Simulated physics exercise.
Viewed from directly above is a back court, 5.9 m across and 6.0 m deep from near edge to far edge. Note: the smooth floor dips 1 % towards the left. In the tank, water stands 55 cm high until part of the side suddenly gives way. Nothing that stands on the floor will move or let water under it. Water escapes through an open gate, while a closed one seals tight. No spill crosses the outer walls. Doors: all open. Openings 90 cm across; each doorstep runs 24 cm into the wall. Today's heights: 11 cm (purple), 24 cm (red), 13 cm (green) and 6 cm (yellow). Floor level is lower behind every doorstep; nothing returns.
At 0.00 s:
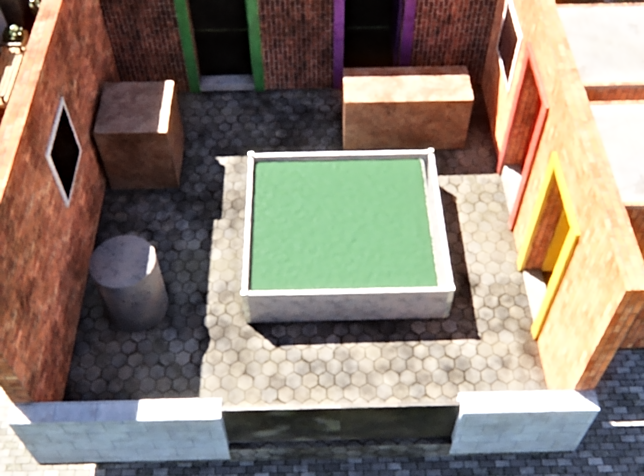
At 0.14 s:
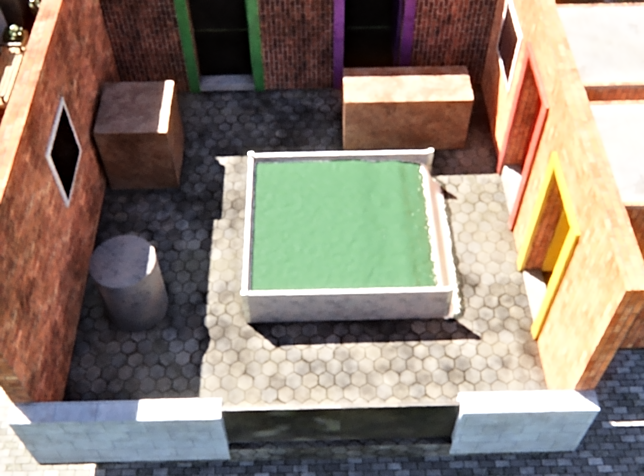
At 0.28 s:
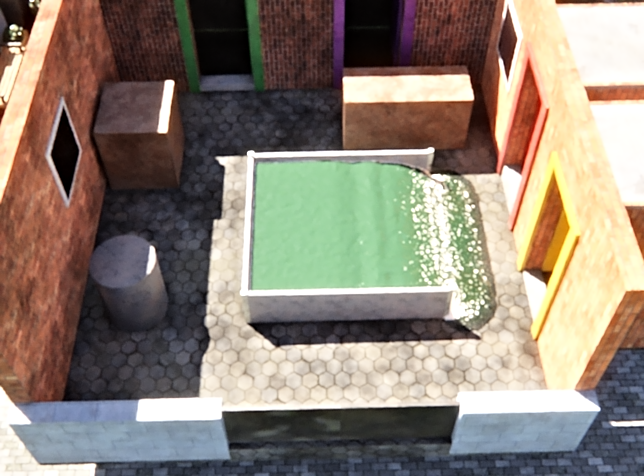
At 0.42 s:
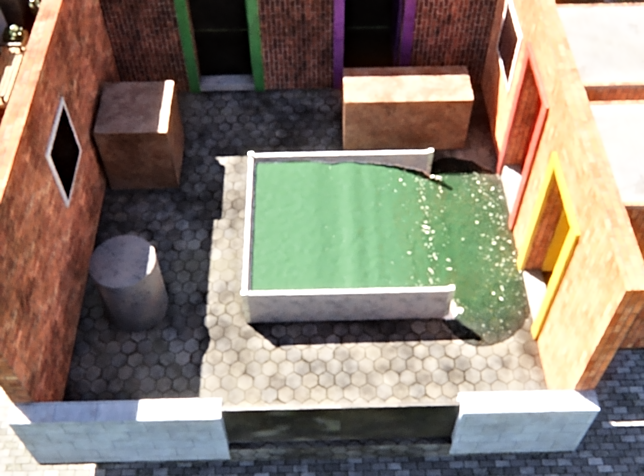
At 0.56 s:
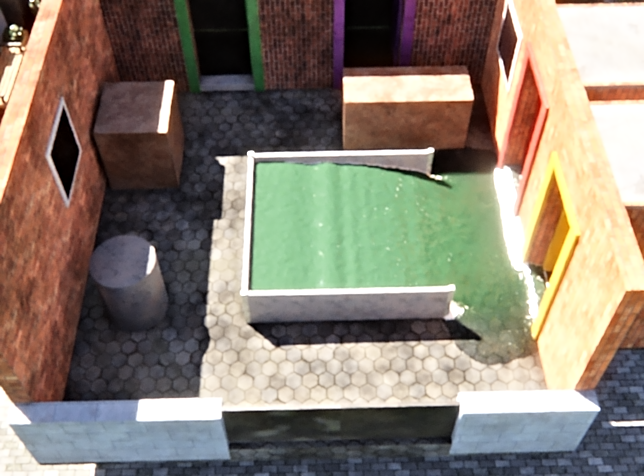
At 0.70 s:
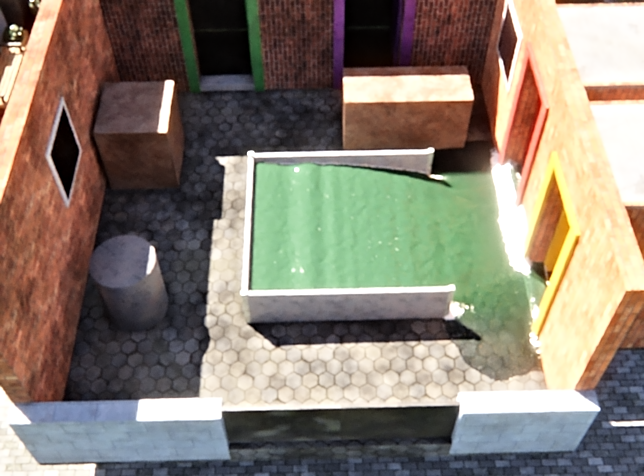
In this clip, green water sits still in a pale-walled tank in a brick-walled court, then pours out through the tank's right side, spreads across the paving in a foaming sheet, and reaches the right wall by the coloured doorways.
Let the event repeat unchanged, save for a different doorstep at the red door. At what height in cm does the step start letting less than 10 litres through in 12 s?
At about 34 cm.
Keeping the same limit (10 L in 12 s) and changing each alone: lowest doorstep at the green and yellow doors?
Close to 9.0 cm (green) and close to 33 cm (yellow).
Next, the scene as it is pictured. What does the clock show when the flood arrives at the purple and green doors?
Purple 2.2 s, green 3.4 s.
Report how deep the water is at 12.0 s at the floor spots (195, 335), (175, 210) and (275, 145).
Depths in order: 7 / 9 / 7 cm.
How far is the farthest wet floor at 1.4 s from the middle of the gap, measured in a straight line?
Roughly 3.2 m from the gap.
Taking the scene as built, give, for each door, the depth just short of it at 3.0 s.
Purple door 7 cm, red door 25 cm, green door 0 cm, yellow door 22 cm.
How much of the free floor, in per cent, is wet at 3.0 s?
I'd say near 45 percent is wet.
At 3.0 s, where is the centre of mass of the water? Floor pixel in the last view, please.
At about (412, 235).
After 1.4 s water covers 20 % of the floor, deepest (40 cm) near (507, 241); 35 cm at the red door, 28 litres in over its 24 cm doorstep.
After 3.0 s water covers 45 % of the floor, deepest (36 cm) near (475, 93); 25 cm at the red door, 85 litres in over its 24 cm doorstep.
After 12.0 s water covers 95 % of the floor, deepest (13 cm) near (81, 318); 6 cm at the red door, 88 litres in over its 24 cm doorstep.
At the red door as built, the water arrived by 0.5 s and peaked near 35 cm at 1.2 s.
Run again over the same 12 s with other heights there, 34 litres in over 29.5 cm, 0 litres over 39.5 cm. The limit of 10 litres is kept from about 34 cm up.
